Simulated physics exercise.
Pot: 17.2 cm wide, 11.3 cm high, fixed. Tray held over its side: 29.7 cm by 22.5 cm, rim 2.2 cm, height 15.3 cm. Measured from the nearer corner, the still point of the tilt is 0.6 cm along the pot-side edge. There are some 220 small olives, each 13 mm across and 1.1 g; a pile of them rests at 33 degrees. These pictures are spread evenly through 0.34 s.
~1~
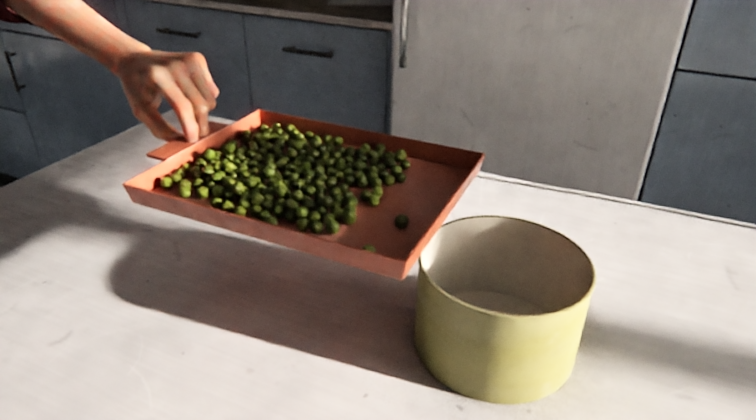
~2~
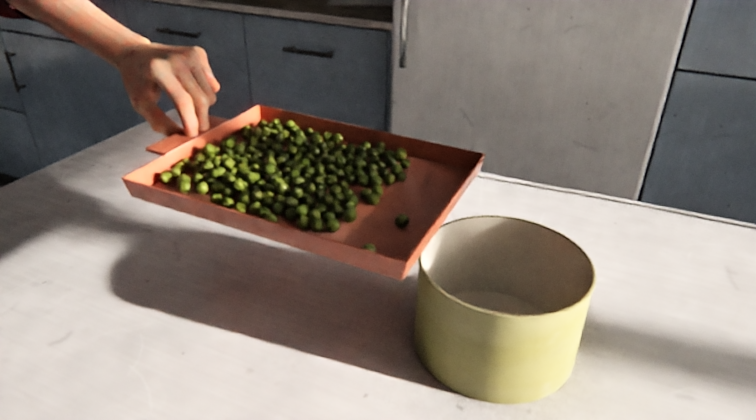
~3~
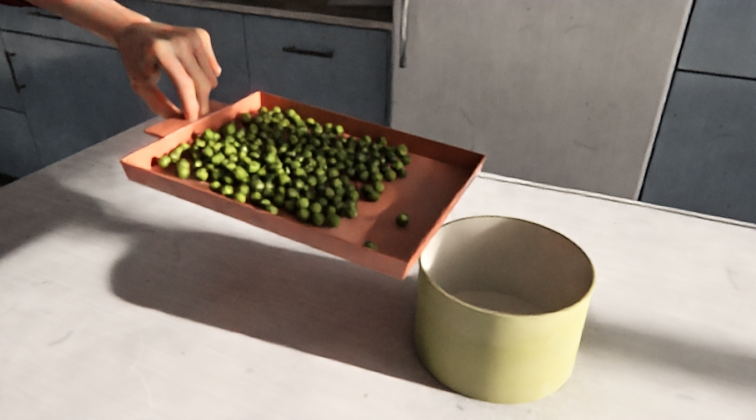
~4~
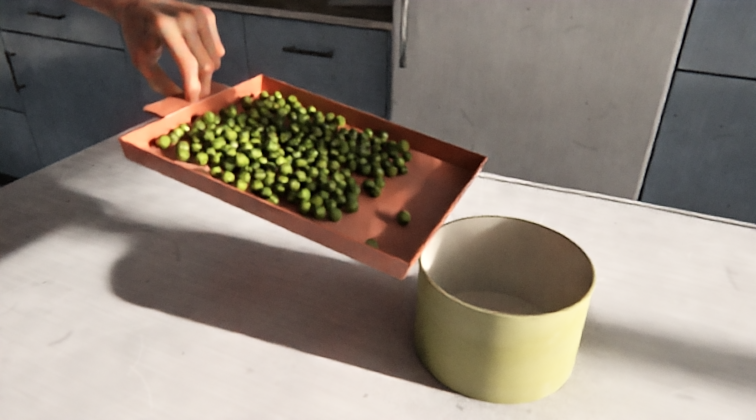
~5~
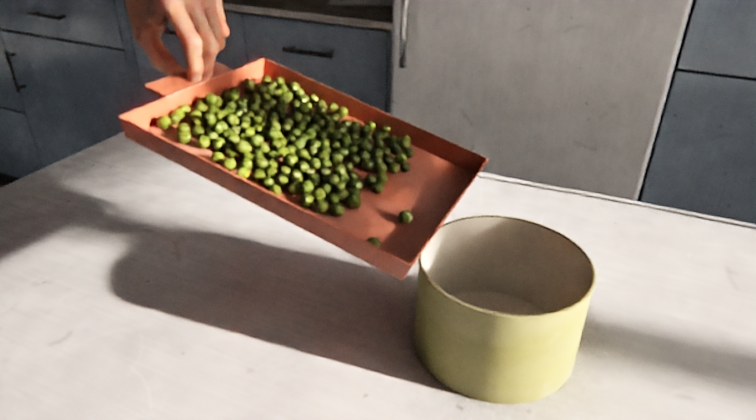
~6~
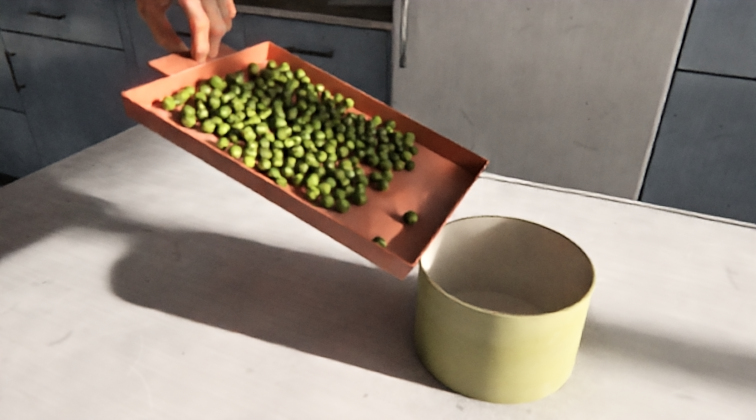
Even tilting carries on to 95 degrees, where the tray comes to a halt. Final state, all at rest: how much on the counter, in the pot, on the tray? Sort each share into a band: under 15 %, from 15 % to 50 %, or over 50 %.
Counter: From 15 % to 50 %; pot: Over 50 %; left on the tray: Under 15 %.
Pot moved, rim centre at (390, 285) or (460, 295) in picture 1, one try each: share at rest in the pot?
Roughly 25 per cent, then 55 per cent.
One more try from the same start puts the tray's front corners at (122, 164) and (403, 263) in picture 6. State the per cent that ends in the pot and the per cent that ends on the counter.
Pot: 0, counter: 100.
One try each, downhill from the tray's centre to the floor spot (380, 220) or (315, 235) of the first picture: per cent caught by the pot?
Roughly 25 per cent on the first try and 0 per cent on the second.
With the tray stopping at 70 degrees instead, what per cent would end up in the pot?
It would be near 10 per cent.
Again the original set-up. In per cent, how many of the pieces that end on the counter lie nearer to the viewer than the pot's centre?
40 %.
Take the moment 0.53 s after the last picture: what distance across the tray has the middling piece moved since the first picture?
About 13 cm.
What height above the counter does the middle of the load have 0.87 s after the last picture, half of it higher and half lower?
Roughly 18 cm above the counter.
Then, 0.53 s after the last picture, tilt 55 degrees; the tray holds 100 %, the pot 0 %.
Then, 0.87 s after the last picture, tilt 79 degrees; the tray holds 85 %, the pot 10 %.
Then, 1.30 s after the last picture, tilt 95 degrees; the tray holds 20 %, the pot 60 %.
In the end, counter 25 %, pot 75 %, tray 0 %.
